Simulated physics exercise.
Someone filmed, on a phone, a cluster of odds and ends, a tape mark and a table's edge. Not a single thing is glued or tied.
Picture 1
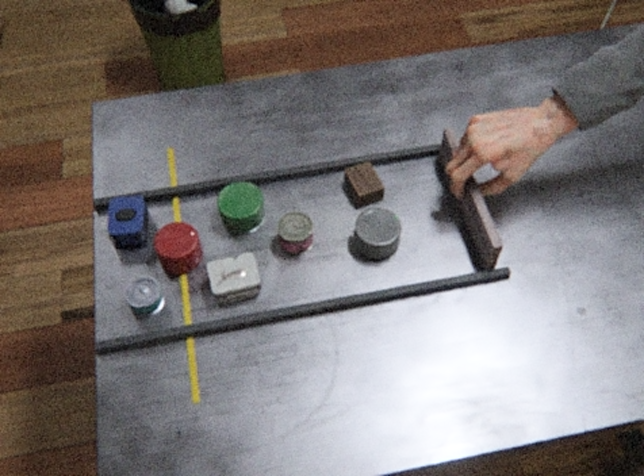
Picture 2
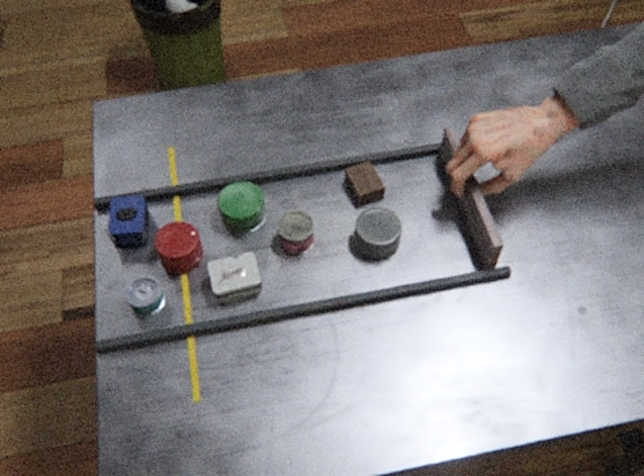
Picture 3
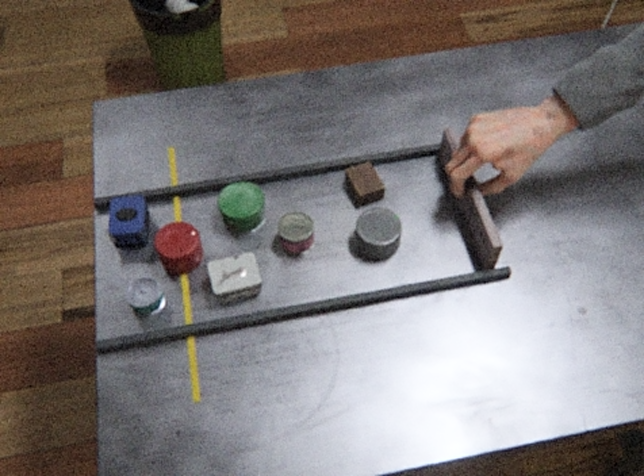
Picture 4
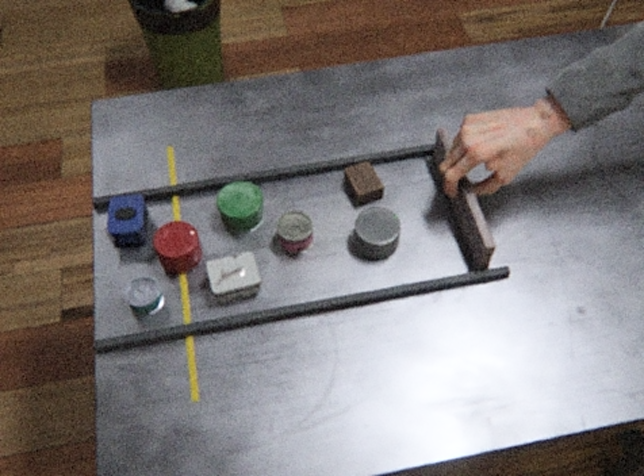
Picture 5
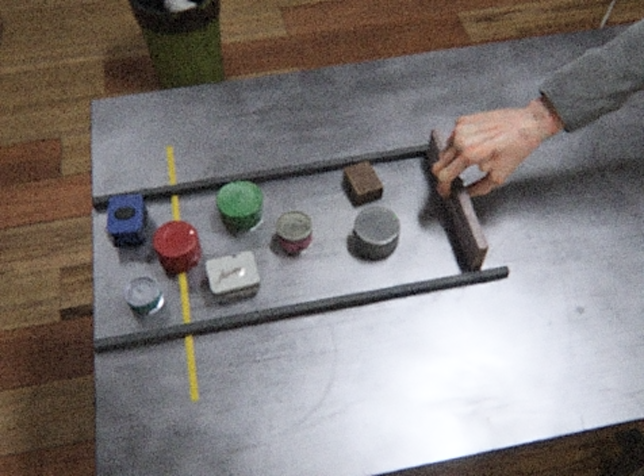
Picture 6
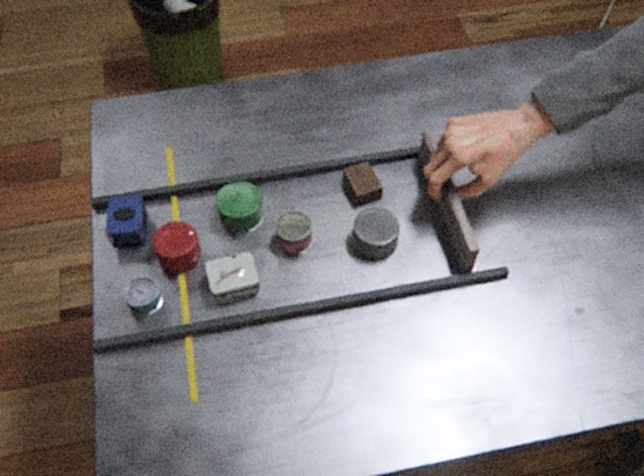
At the start, a hand holds a dark board upright at the right end of two rails on a grey table, with small tins, lids and blocks scattered between them near a yellow tape line. The hand then slides the board slightly left, while the objects stay in place, the board still not touching them.
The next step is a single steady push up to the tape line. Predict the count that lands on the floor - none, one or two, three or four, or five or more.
A single one or a pair go.
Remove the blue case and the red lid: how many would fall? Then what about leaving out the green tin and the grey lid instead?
The counts: 0 and 0.
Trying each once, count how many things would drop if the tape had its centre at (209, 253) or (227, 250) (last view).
Respectively 0 and 0.
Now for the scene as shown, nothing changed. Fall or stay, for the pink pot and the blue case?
Once it all settles, the pink pot is still there and the blue case goes down.
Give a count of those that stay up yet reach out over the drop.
The answer comes to 2.
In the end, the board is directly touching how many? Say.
It's 2.
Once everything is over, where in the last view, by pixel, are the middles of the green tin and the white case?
Near (122, 214) and (125, 308).
Soon after, none off yet; blue case at rest near (127, 221); turquoise tin at rest near (143, 296); red lid at rest near (177, 248).
Then, none off yet; blue case moved a little near (112, 220); turquoise tin moving near (132, 296); red lid moved about its own width near (129, 254).
At rest, the number that fall off is one or two; fallen, blue case.
